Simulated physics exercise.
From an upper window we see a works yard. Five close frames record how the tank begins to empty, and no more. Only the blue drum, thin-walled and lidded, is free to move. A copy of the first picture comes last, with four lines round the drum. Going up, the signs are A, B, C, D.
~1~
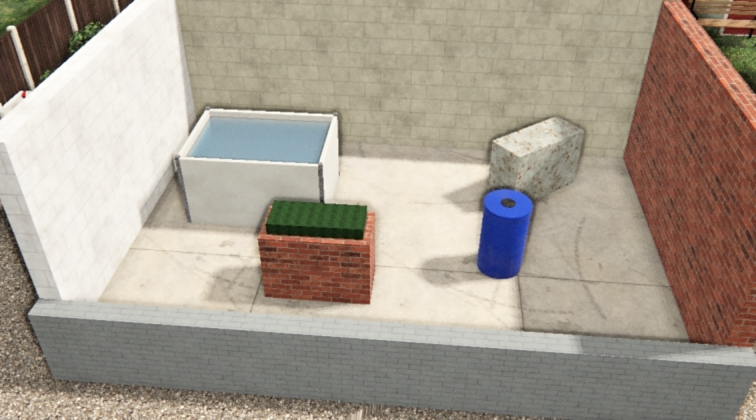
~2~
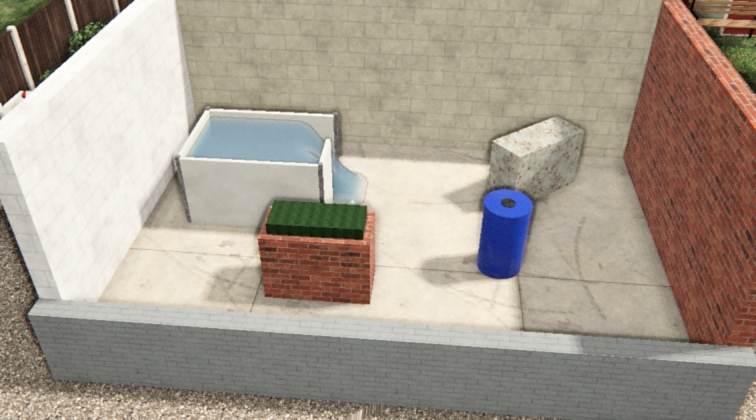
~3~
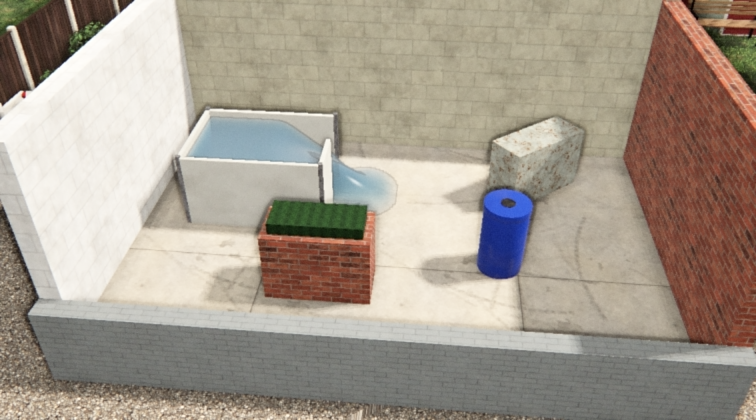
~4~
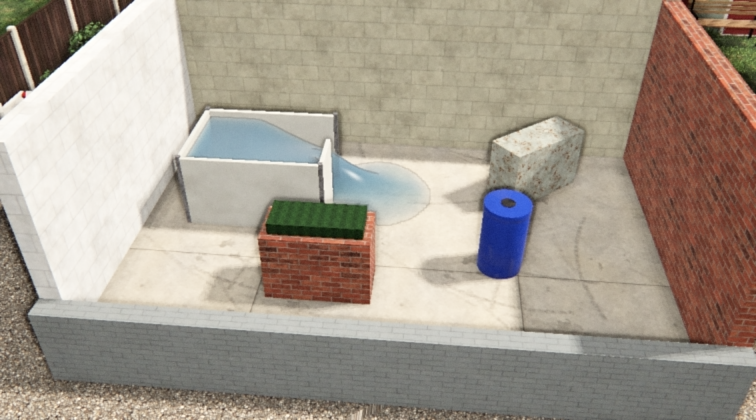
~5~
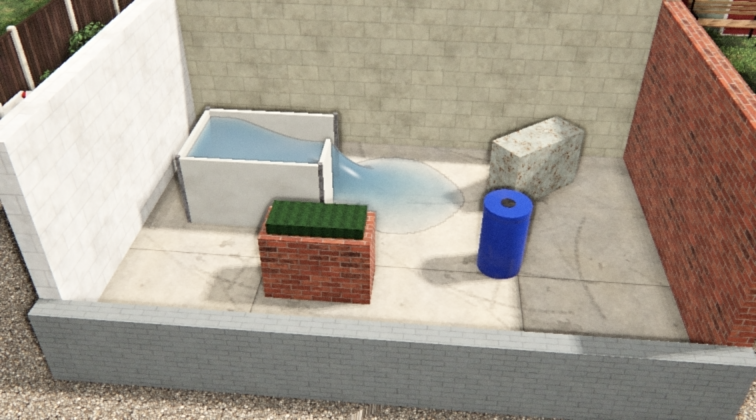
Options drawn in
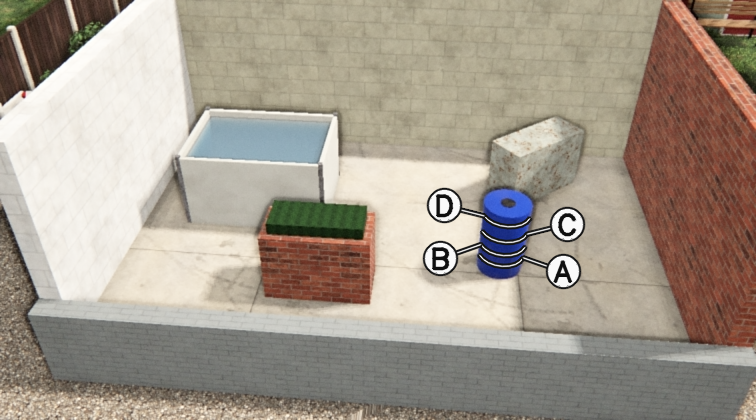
White tank in a walled yard releasing water through its right side, the water spreading across pale paving while a blue drum stands still.
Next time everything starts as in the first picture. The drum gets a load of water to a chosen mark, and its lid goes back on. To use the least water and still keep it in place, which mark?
A.
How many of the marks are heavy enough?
All of the four.
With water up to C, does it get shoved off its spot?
No.
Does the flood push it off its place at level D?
No.
On the marked copy, A at (502, 266); B at (503, 255); C at (505, 242); D at (507, 226); from the bottom up A, B, C, D.
With A, it does not move.
With B, it does not move.
With C, it does not move.
With D, it does not move.
